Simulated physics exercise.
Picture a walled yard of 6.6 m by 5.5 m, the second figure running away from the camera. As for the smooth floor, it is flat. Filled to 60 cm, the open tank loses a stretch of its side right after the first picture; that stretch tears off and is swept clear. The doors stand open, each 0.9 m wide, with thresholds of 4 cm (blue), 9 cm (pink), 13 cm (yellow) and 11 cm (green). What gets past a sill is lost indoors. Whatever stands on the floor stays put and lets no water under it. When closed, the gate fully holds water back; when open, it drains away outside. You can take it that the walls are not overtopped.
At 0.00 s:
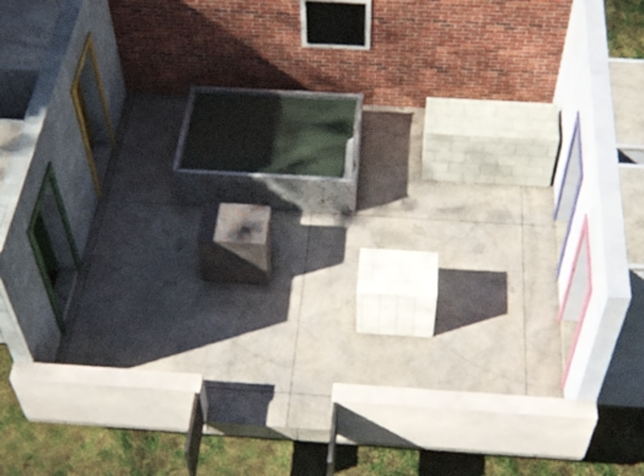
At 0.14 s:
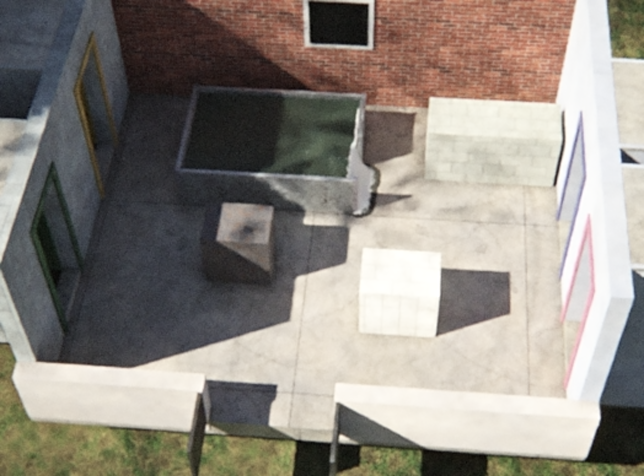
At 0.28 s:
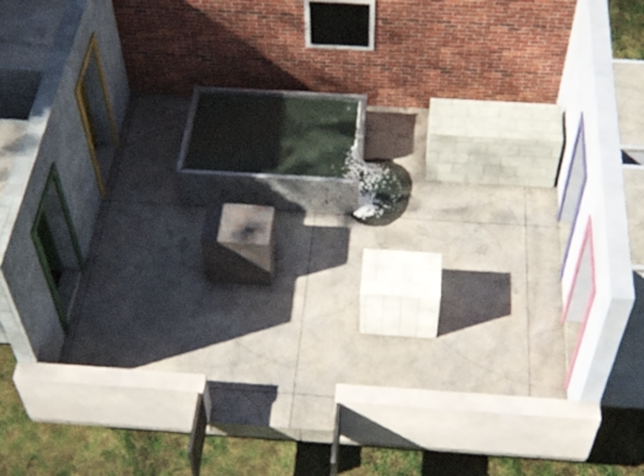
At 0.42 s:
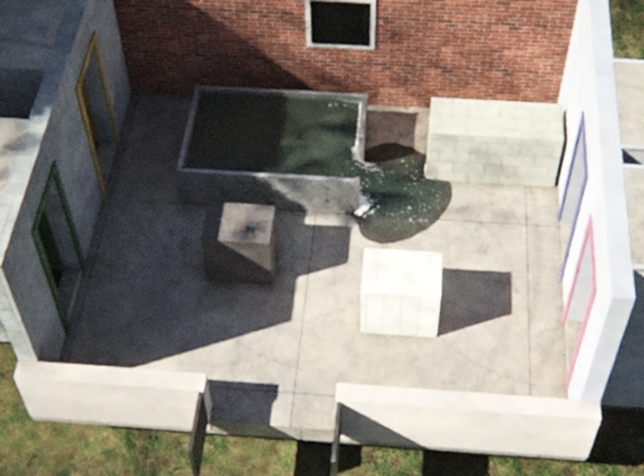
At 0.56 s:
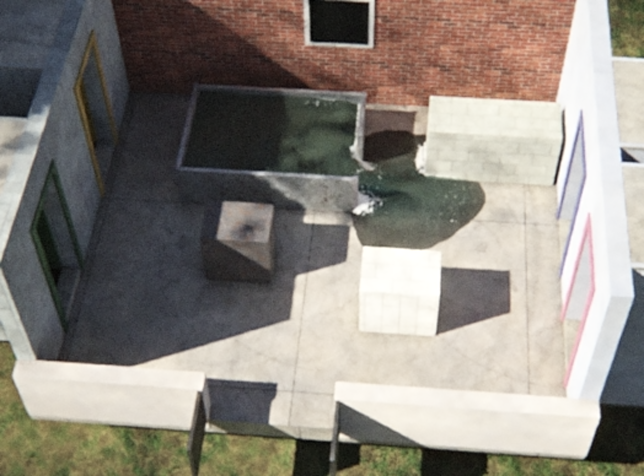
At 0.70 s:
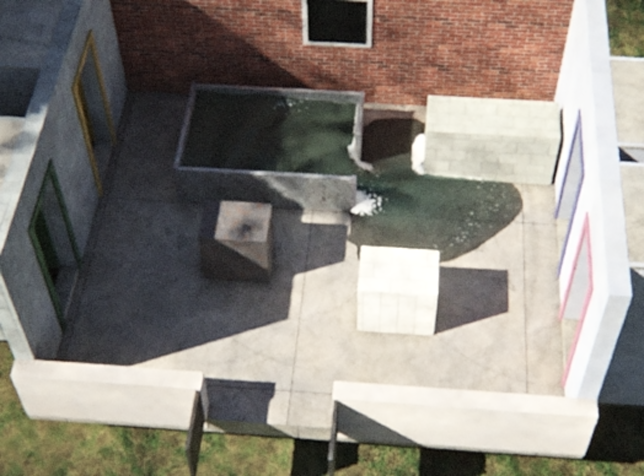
In a walled yard with a brick back wall and two pale blocks and a darker one on its floor, an open tank of dark water stands still. The tank's right side breaks away and water bursts out, foaming at the gap. The dark pool then spreads rightward across the floor, between the pale blocks.
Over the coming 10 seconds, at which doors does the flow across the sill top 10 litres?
Door by door: The blue door tops it, the pink door tops it, the yellow door falls short, the green door falls short.
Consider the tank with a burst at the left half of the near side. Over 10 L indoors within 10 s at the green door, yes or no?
At the green door the limit is exceeded.
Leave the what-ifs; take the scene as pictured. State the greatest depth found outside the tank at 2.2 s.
Max around 31 cm.
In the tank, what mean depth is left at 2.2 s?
Depth, averaged: Around 39 centimetres.
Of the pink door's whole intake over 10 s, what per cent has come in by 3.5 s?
60 percent or so by then.
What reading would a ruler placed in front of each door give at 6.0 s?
Blue 14 cm, pink 8 cm, yellow 2 cm, green 0 cm.
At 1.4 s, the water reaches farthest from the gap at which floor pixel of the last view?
Somewhere around (552, 286).
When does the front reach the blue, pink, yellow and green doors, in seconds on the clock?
Times: Blue 1.0 seconds, pink 1.8 seconds, yellow 5.0 seconds, green 7.5 seconds.
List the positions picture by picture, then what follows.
The open tank at (270, 136) is whole and still, 60 cm deep, in the first frame.
The front is at (362, 212), 0.5 m from the gap at (356, 180); 0.1 m2 of floor is under water; 60 cm left at the back of the open tank, in the second frame.
Water pours out at (356, 181) and has run 0.7 m, to (403, 174); typically 8 cm deep outside, 60 cm at the open tank's back, in the third frame.
Water pours out at (357, 181) and has run 1.3 m, to (443, 204); typically 6 cm deep outside, 60 cm at the open tank's back, in the fourth frame.
The front is at (475, 207), 1.8 m from the gap at (356, 179); 2.3 m2 of floor is under water; 60 cm left at the back of the open tank, in the fifth frame.
Water pours out at (354, 178) and has run 2.3 m, to (516, 206); typically 4 cm deep outside, 60 cm at the open tank's back, in the sixth frame.
After 1.4 s water covers 25 % of the floor and is deepest (34 cm) near (361, 194); blue door 11 cm at the sill, 11 L in, pink door not reached, yellow door not reached, green door not reached.
After 2.2 s water covers 35 % of the floor and is deepest (31 cm) near (549, 205); blue door 21 cm at the sill, 87 L in, pink door 13 cm at the sill, 0 L in, yellow door not reached, green door not reached.
After 3.5 s water covers 45 % of the floor and is deepest (23 cm) near (544, 426); blue door 19 cm at the sill, 224 L in, pink door 12 cm at the sill, 14 L in, yellow door not reached, green door not reached.
After 6.0 s water covers 70 % of the floor and is deepest (16 cm) near (558, 414); blue door 14 cm at the sill, 383 L in, pink door 8 cm at the sill, 19 L in, yellow door 2 cm at the sill, 0 L in, green door not reached.
After 10.0 s water covers 95 % of the floor and is deepest (10 cm) near (544, 426); blue door 9 cm at the sill, 497 L in, pink door 7 cm at the sill, 23 L in, yellow door 3 cm at the sill, 0 L in, green door 7 cm at the sill, 0 L in.
